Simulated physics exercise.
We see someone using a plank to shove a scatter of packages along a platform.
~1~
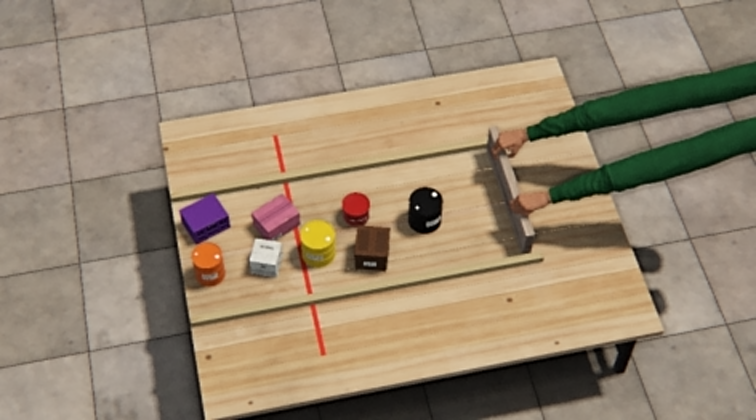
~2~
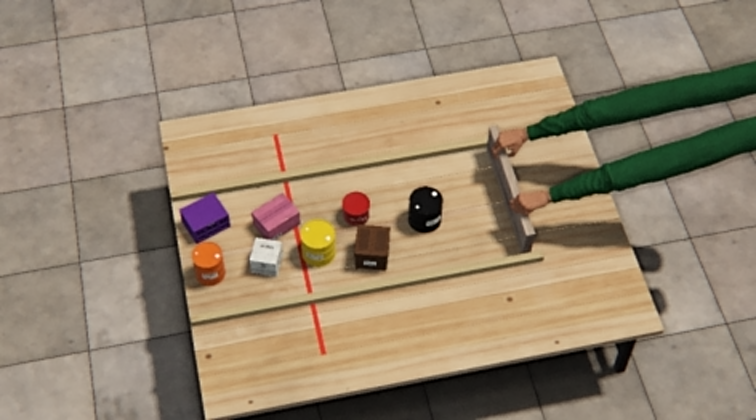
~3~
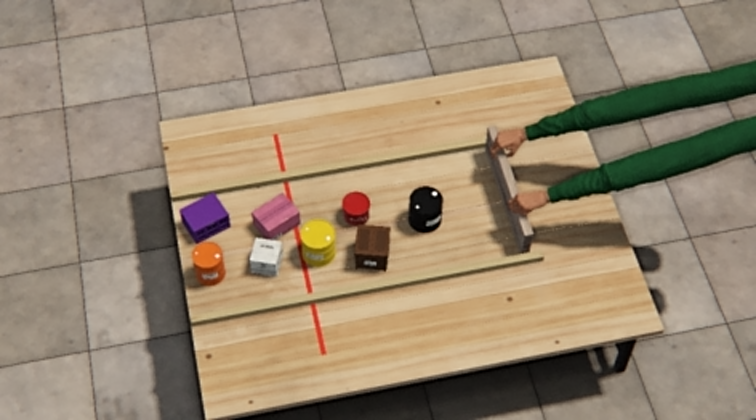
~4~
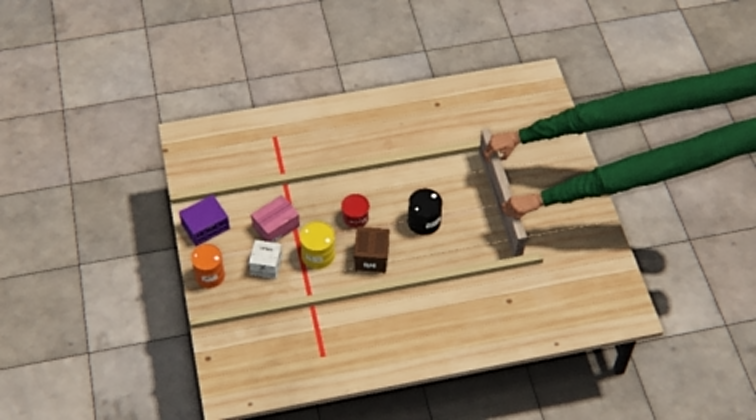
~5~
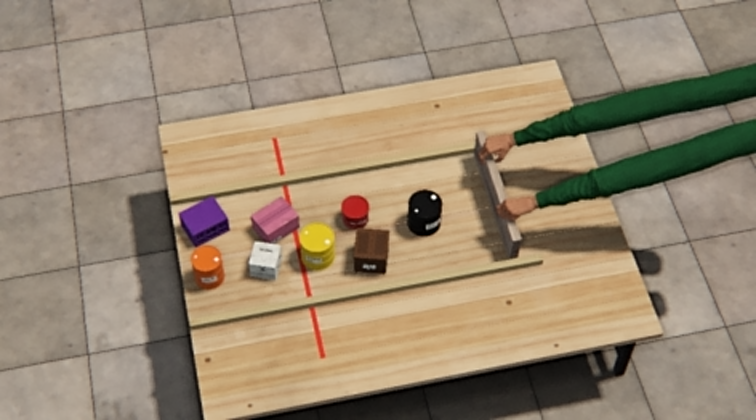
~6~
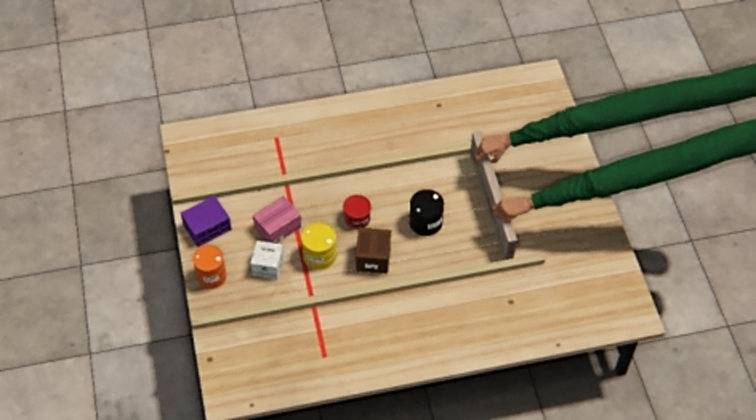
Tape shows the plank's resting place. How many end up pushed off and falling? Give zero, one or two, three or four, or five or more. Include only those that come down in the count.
Not a single one falls.
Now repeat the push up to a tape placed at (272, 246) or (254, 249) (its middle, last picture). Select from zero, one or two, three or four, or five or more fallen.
The first spot gives one to two, the second gives three or four.
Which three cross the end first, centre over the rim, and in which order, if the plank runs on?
In order: The orange canister, the purple crate, the white box.
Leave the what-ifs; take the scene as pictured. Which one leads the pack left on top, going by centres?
Orange canister - nearest.
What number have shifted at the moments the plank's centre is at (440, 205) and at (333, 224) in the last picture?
Counts: 1 and 5.
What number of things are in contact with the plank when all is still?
Looks like 3 of them, all told.
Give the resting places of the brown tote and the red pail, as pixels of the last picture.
In the last picture they sit at about (291, 274) and about (282, 220).
Soon after, none off yet; orange canister at rest near (210, 267); purple crate at rest near (206, 221); white box at rest near (268, 260).
In the end, the number that fall off is zero.
